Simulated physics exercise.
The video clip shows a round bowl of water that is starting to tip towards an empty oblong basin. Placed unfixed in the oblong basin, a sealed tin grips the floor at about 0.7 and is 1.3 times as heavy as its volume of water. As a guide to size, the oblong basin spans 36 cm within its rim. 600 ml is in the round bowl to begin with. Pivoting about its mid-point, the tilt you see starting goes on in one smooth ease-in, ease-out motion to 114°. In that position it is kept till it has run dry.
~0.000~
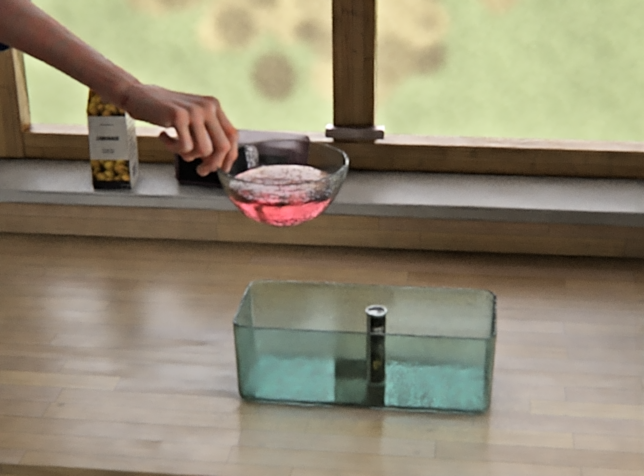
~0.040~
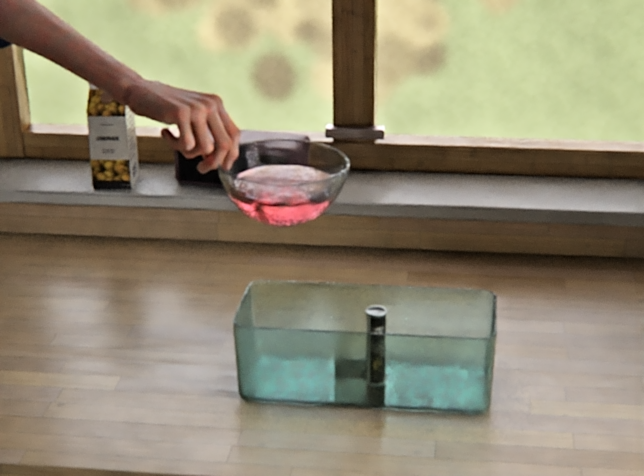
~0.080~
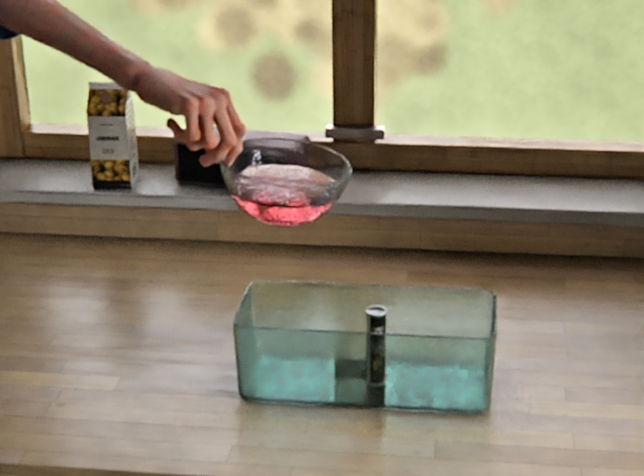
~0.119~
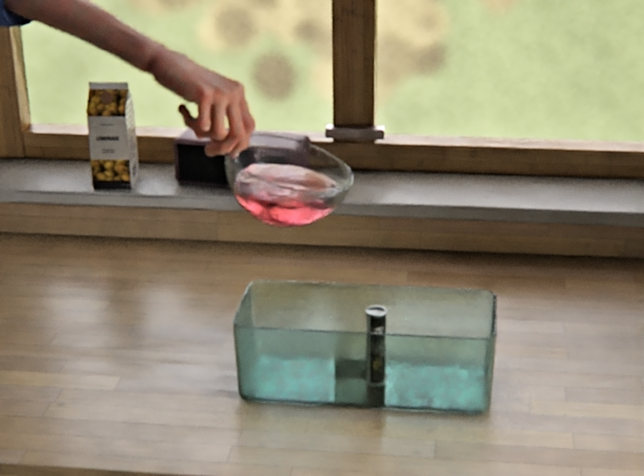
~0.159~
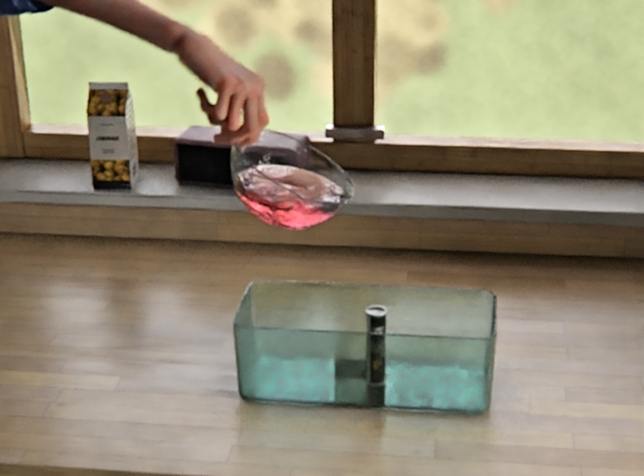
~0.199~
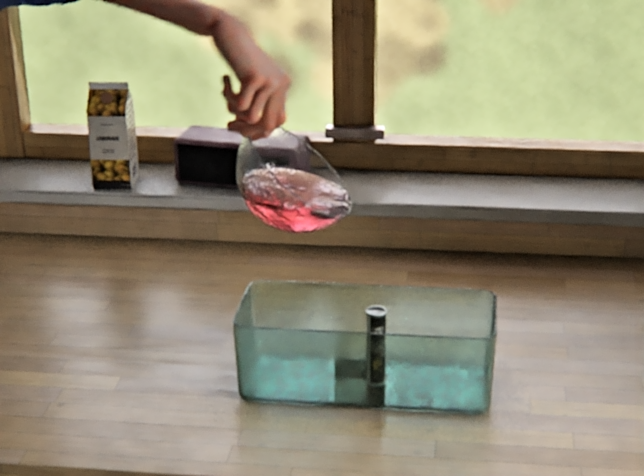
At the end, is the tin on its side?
It is upset.
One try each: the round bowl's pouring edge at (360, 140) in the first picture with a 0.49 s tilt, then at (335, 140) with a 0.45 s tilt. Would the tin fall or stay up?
The tin stays vertical the first time and overturns the second time.
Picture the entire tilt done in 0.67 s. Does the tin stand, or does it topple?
The tin stays on its base.
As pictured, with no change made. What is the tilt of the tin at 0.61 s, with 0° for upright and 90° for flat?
Near 5° from upright.
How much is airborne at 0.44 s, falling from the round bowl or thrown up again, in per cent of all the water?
Estimate: Some 48 % of the total.
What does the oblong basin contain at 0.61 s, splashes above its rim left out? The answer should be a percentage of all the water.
Close to 94 in a hundred.
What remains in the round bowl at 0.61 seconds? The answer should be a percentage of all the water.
0 %.
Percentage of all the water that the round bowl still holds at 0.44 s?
Remaining: Near 2 % of the total.
Then, 0.44 s in, the tilt is 111° and 2 per cent is still to pour; the tin stands where it began.
Then, 0.61 s in, the tilt is 114° and 0 per cent is still to pour; the tin leans 6°.
Then, 0.79 s in, the tilt is 114° and 0 per cent is still to pour; the tin leans 28°.
Then, 0.99 s in, the tilt is 114° and 0 per cent is still to pour; the tin lies on its side.
Finally, the tin lies on its side.
